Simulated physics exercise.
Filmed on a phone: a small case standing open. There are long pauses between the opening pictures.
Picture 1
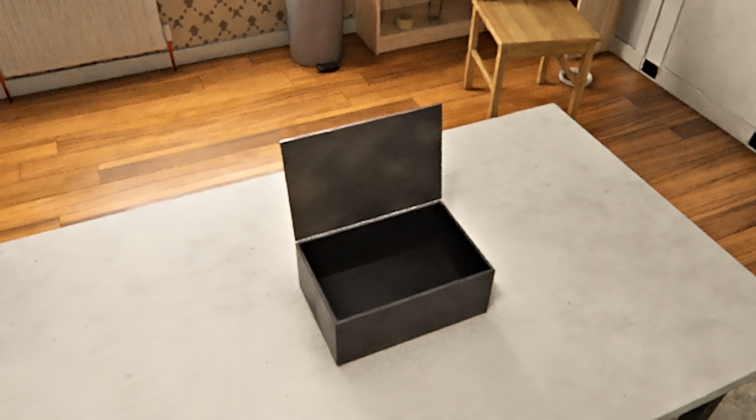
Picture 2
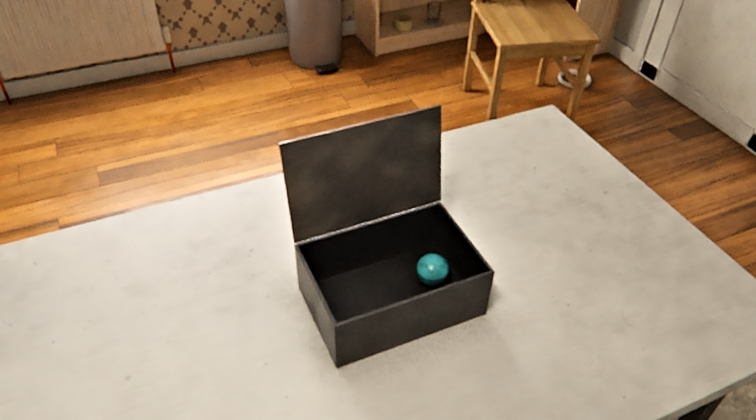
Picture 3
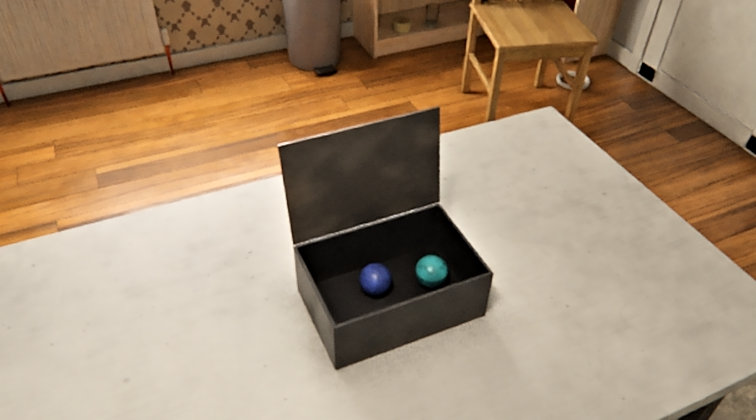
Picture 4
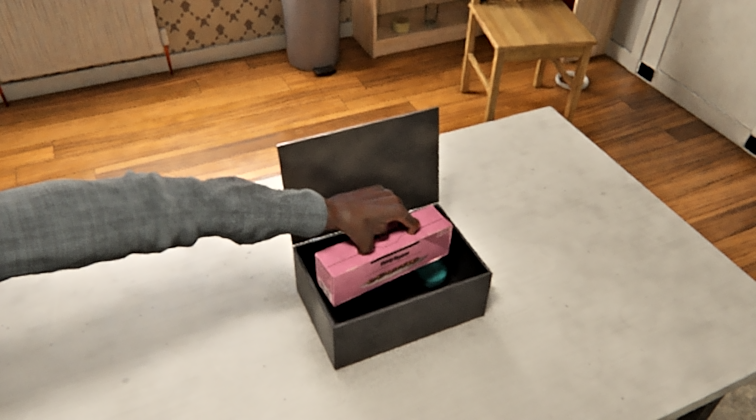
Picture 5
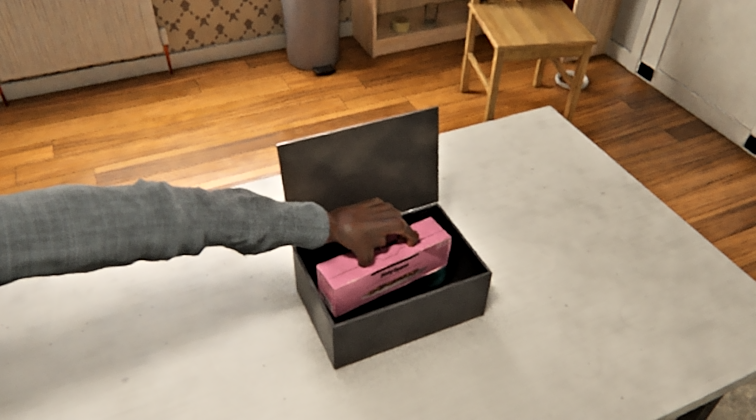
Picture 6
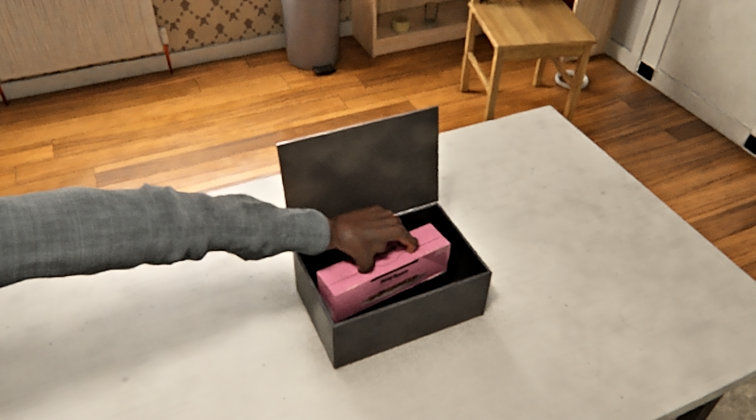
On a pale tabletop, an open dark case stood empty, then a teal ball appeared inside, then a blue one, before a hand from the left lowered a pink carton into it, still gripping it.
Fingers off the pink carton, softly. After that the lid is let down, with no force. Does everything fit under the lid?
Outcome: The lid closes.
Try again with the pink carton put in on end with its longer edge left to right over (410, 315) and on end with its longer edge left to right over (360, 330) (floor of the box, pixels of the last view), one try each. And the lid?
In the first case it is held up; in the second case it will not close.
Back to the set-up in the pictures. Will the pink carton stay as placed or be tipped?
It ends up tilted.
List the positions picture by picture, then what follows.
In the first frame, the last thing is not in view yet.
In the second frame, the last thing is not in view yet.
In the third frame, the last thing is not in view yet; blue ball (375, 280).
The fourth frame shows still above its spot; pink carton (385, 254).
The fifth frame shows still above its spot; pink carton (385, 265).
The sixth frame shows put in, still held; pink carton (385, 271).
Then, 0.40 s later than the last frame, pink carton on its side near (406, 307); turquoise ball moved about its own width; blue ball moved a little.
Then, 1.50 s later than the last frame, lid 66° above the rim; pink carton on its side near (407, 307); turquoise ball moved a little; blue ball moved a little.
Then, 1.90 s later than the last frame, lid 21° above the rim; pink carton on its side near (407, 307); turquoise ball moved a little.
When it is over, lid shut; lying over in the box, pink carton; the other 2 as before. End places, in pixels of the last picture, pink carton near (407, 307).
